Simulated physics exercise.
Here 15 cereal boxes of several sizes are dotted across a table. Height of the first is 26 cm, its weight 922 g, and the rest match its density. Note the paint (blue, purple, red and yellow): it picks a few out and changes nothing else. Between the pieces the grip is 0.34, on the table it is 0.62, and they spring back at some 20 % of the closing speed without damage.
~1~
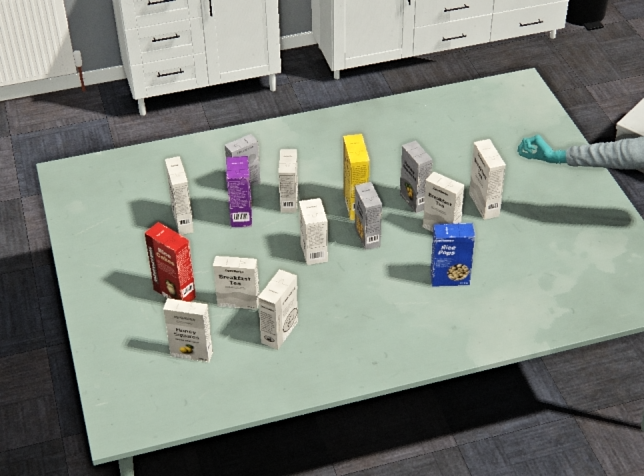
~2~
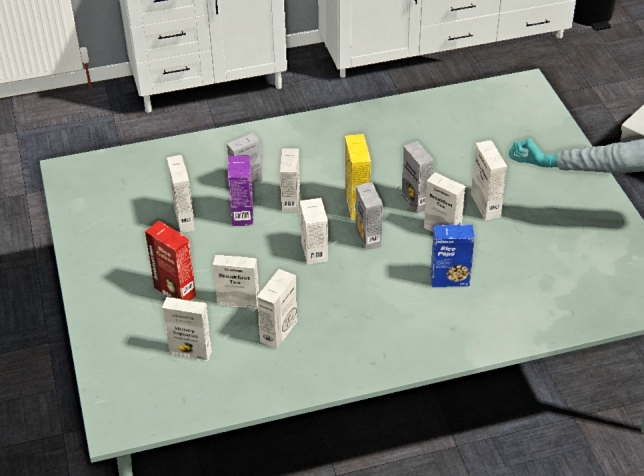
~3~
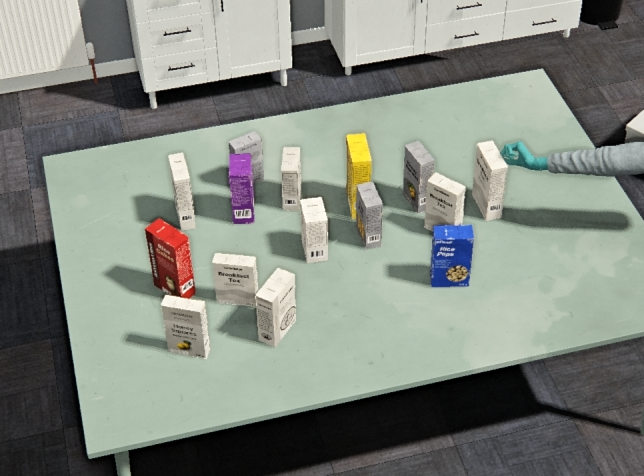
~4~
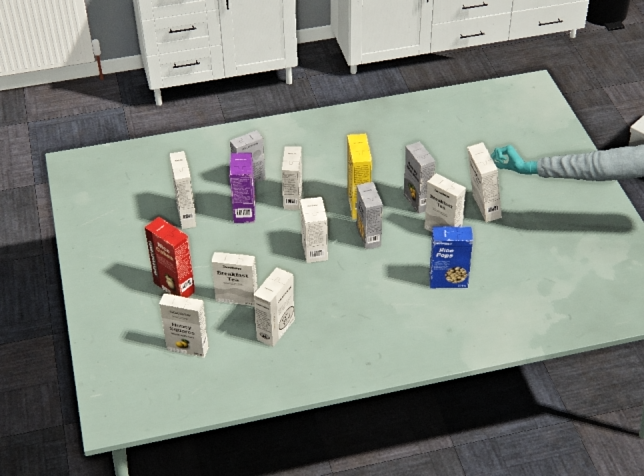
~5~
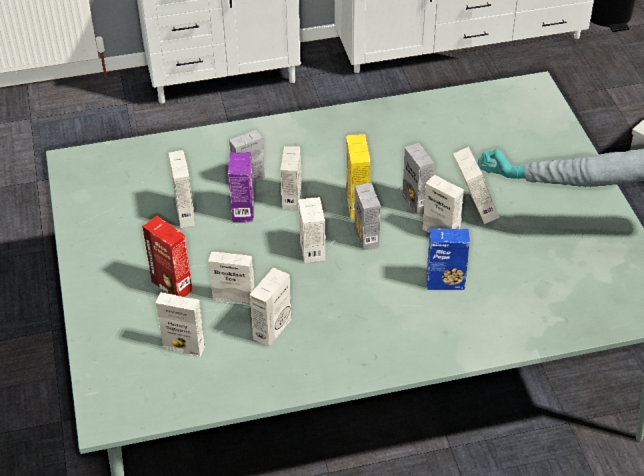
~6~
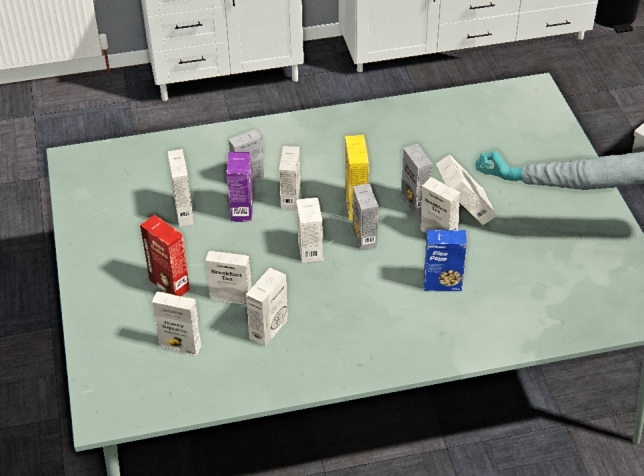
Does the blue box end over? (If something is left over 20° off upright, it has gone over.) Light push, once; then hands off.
No.
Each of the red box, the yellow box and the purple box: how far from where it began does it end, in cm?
Red 0 cm, yellow 20 cm, purple 20 cm.
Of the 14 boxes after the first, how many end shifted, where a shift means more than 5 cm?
The shifted count is 6.
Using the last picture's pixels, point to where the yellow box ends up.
I'd say its middle settles close to (310, 194).
Then, 0.24 s past the last view, 2 of the 14 other boxes over; blue box unmoved.
Then, 0.62 s past the last view, 3 of the 14 other boxes over; blue box unmoved; yellow box 41° from how it stood.
Then, 1.22 s past the last view, 6 of the 14 other boxes over; blue box unmoved; yellow box 71° from how it stood.
In the end, 6 of the 14 other boxes over; blue box unmoved; purple box 74° from how it stood; yellow box 73° from how it stood. Eight left standing. From the last view, middles, blue box near (445, 261), purple box near (198, 200).
